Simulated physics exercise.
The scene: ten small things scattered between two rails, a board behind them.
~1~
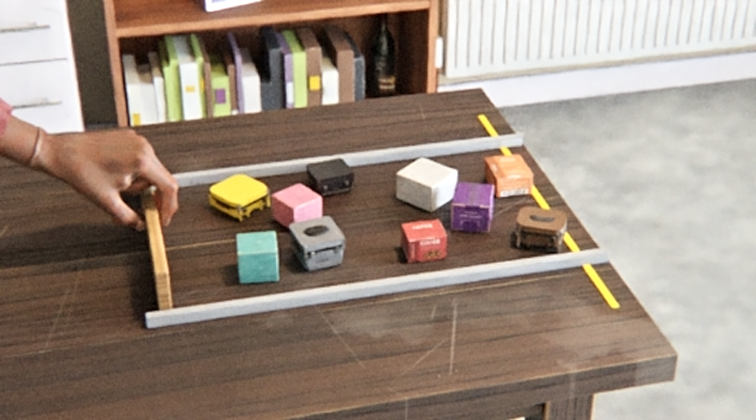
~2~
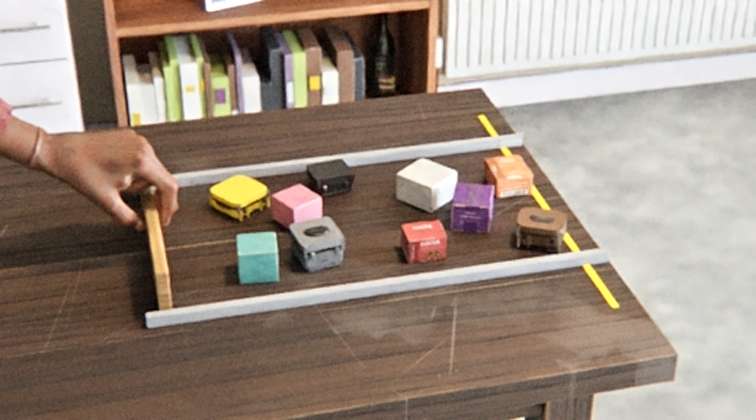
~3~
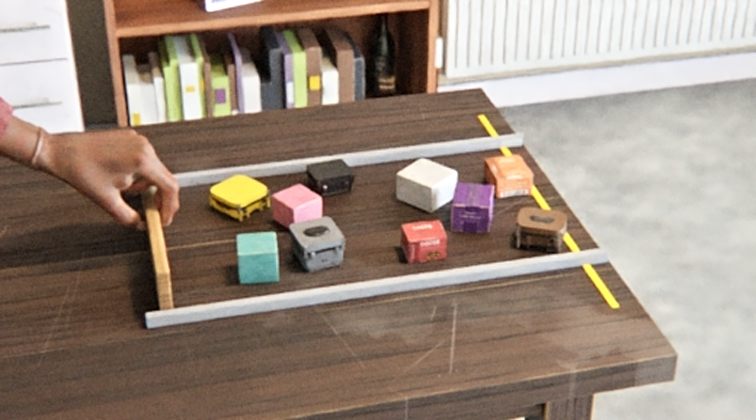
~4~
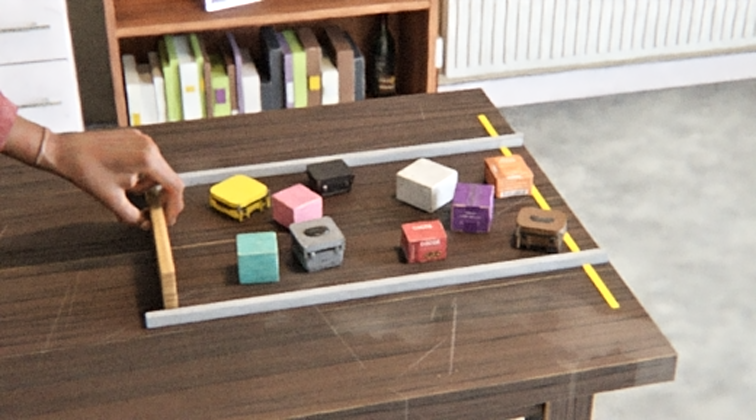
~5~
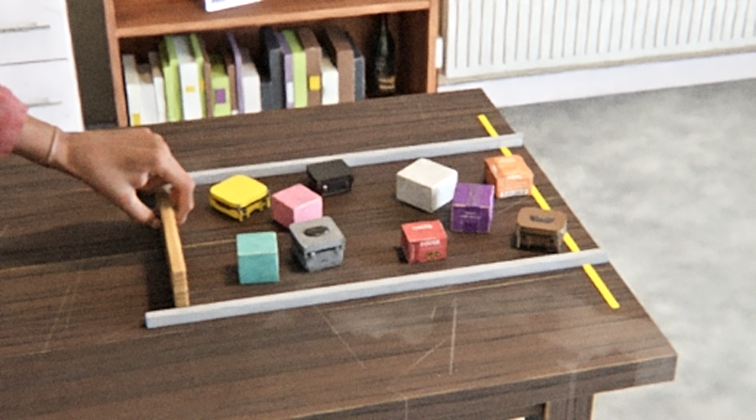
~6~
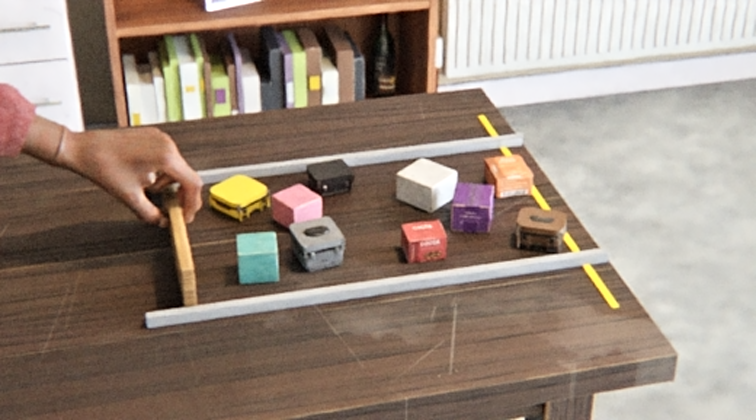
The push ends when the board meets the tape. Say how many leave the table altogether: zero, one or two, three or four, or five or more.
Outcome: The number that fall off is five or more.
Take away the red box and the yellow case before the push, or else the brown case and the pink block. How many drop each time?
First 5, then 5.
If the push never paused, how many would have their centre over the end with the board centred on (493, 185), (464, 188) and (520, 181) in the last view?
Past the end: 4, 2 and 7.
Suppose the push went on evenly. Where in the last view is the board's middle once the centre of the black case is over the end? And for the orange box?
At (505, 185) for the black case; at (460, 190) for the orange box.
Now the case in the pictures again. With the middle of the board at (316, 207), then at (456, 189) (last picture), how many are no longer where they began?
By then 6, and 10.
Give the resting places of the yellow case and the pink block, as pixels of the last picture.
The yellow case stops around (541, 164); the pink block around (552, 180).
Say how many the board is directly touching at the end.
It touches 3.
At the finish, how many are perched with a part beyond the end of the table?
The number is 3.
Soon after, none off yet; orange box at rest near (508, 176); brown case at rest near (541, 230); purple box at rest near (472, 208).
At rest, the number that fall off is five or more; fallen, grey case, black case, red box, white block, purple box, brown case and orange box.
